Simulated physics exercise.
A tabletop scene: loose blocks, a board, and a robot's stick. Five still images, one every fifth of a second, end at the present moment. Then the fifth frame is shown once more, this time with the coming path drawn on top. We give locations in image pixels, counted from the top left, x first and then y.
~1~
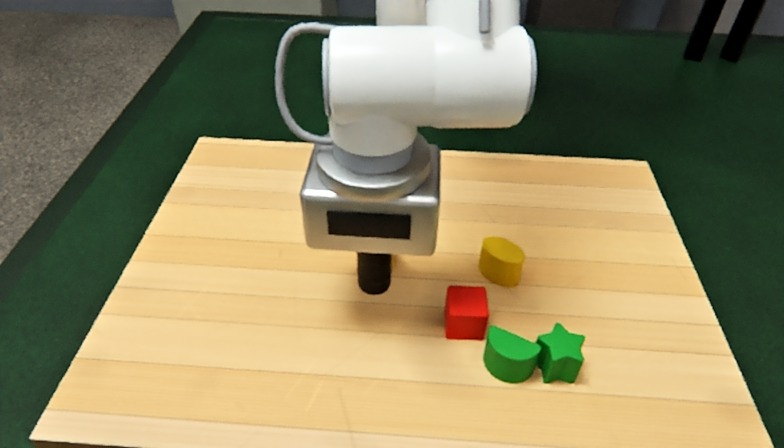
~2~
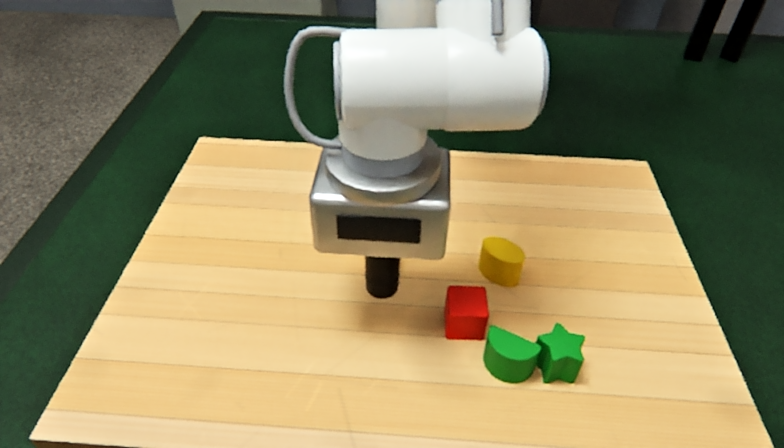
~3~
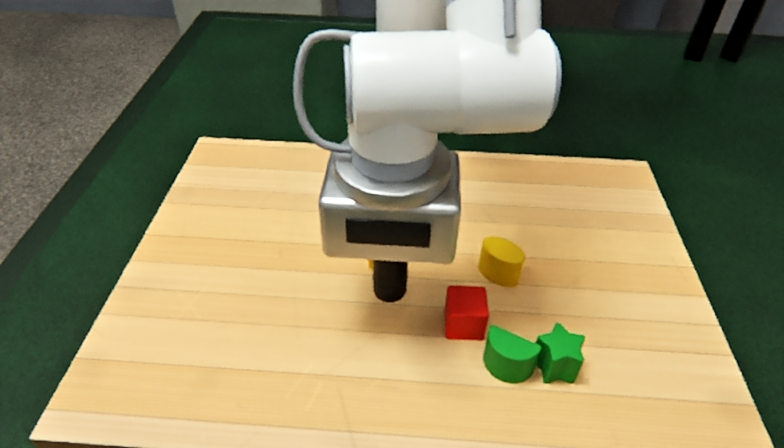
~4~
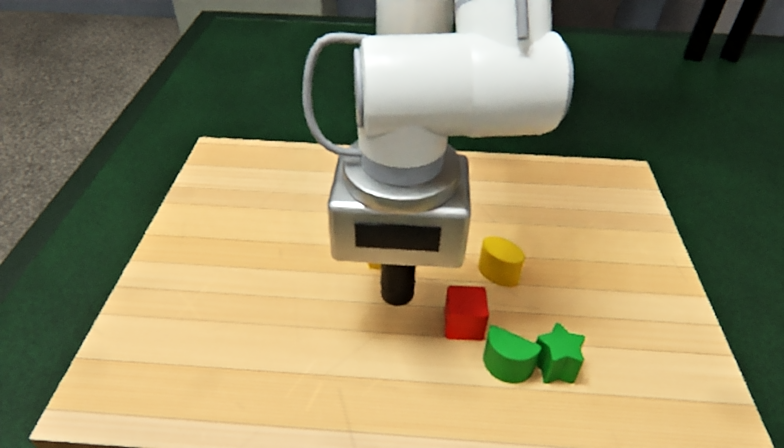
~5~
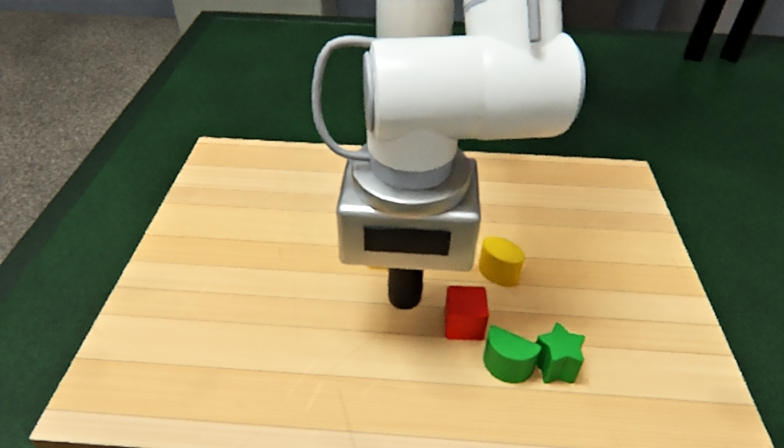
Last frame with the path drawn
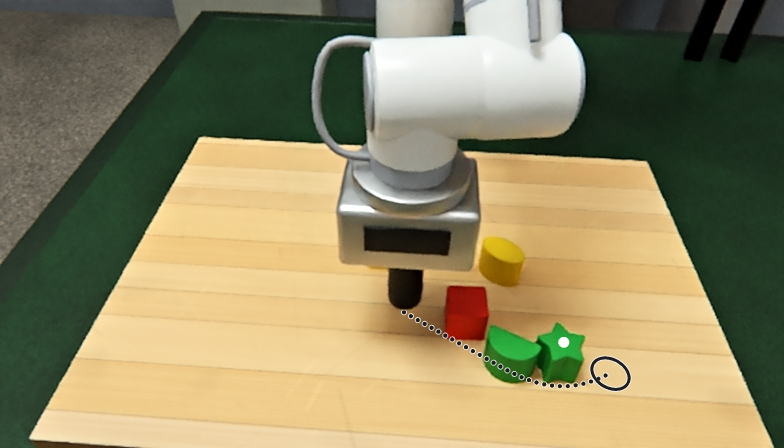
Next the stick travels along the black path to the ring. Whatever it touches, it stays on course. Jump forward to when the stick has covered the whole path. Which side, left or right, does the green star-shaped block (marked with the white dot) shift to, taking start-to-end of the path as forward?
Measured against the direction from start to end, the green star-shaped block shifts toward the left-hand side.
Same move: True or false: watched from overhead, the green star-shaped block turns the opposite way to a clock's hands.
My answer: True.
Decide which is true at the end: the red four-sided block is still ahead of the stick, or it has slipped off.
The red four-sided block won't stay at the front of the stick.
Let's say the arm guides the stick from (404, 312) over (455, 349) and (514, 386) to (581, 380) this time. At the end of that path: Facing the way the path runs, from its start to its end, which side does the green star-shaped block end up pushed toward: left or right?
Slides left.
Path on the board, from (404, 312) by way of (466, 347) and (538, 383) to (610, 373); the dot is on the green star-shaped block.
On the path given first. One third of the way, stick at (469, 333); red four-sided block at (496, 303), turned 40° anticlockwise.
Two thirds of the way, stick at (543, 369); red four-sided block at (499, 303), turned 50° anticlockwise; green half-round block at (582, 391), turned 35° clockwise; green star-shaped block at (582, 344), turned 35° anticlockwise.
At the end, stick at (618, 359); yellow oblong block in place; red four-sided block at (499, 303), turned 50° anticlockwise; green half-round block at (605, 399), turned 85° clockwise; green star-shaped block at (625, 320), turned 115° anticlockwise.
